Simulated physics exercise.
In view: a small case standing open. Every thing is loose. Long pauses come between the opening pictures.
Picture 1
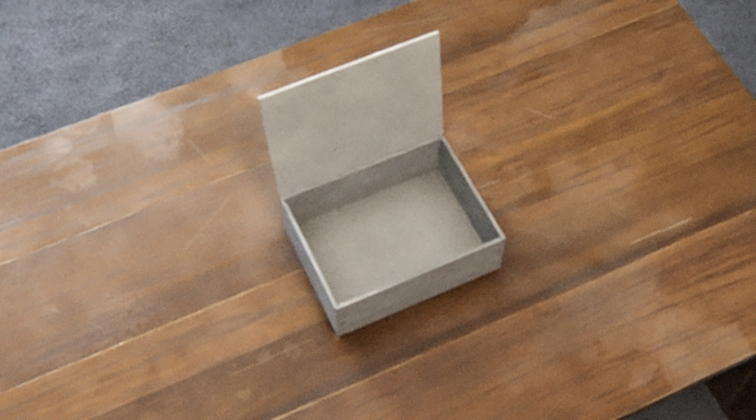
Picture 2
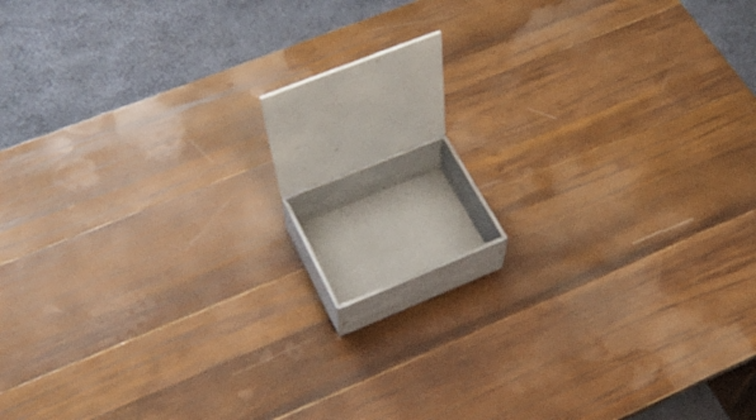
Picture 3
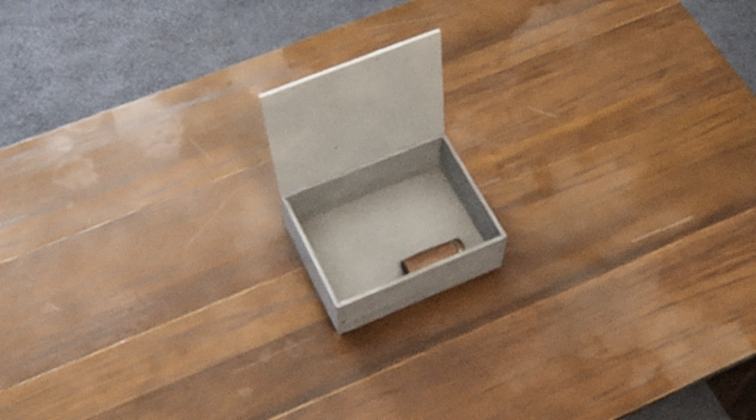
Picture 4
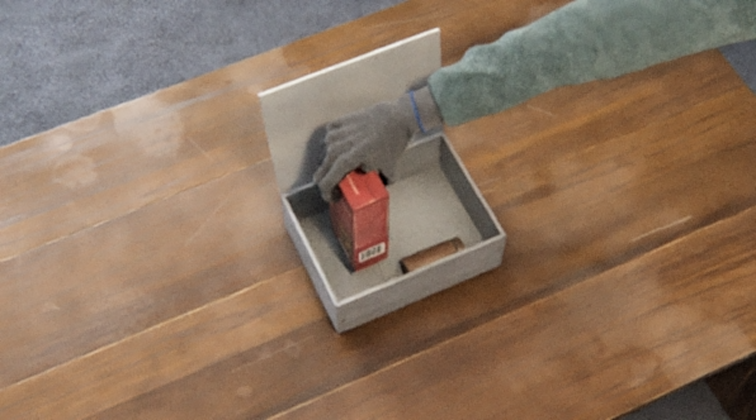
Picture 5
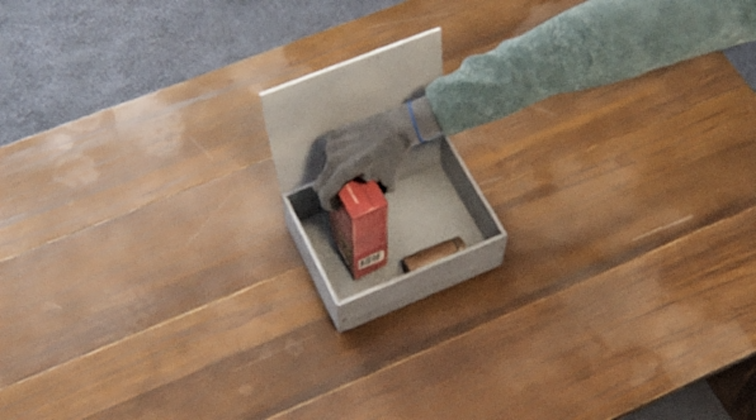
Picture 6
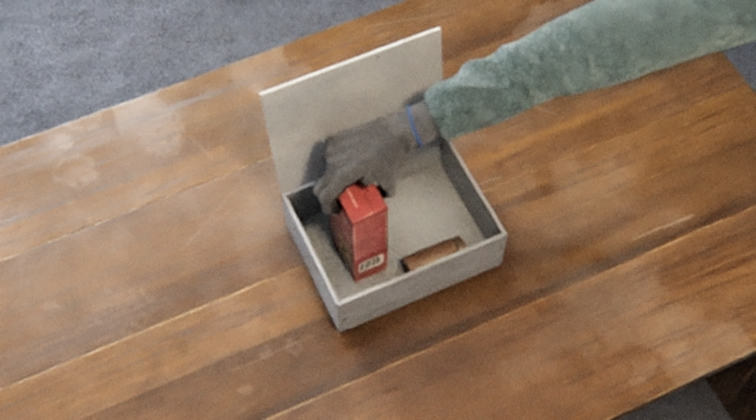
A gloved hand lowers a red carton into an open case beside a small brown object.
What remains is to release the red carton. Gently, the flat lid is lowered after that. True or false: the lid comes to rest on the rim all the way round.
False, it is held up.
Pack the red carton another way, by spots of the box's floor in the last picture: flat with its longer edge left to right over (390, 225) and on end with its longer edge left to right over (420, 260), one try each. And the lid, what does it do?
So, first it fits down fine, then it won't go down.
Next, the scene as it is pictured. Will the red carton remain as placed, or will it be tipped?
By the end the red carton has kept its angle.
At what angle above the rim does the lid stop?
Roughly 60°.
Then, 1.00 s on from there, lid starting down.
Then, 1.30 s on from there, lid 79° above the rim.
Then, 1.50 s on from there, lid 65° above the rim.
In the end, lid 61° above the rim; both unmoved. At the end, from the last picture's camera, red carton near (358, 224).
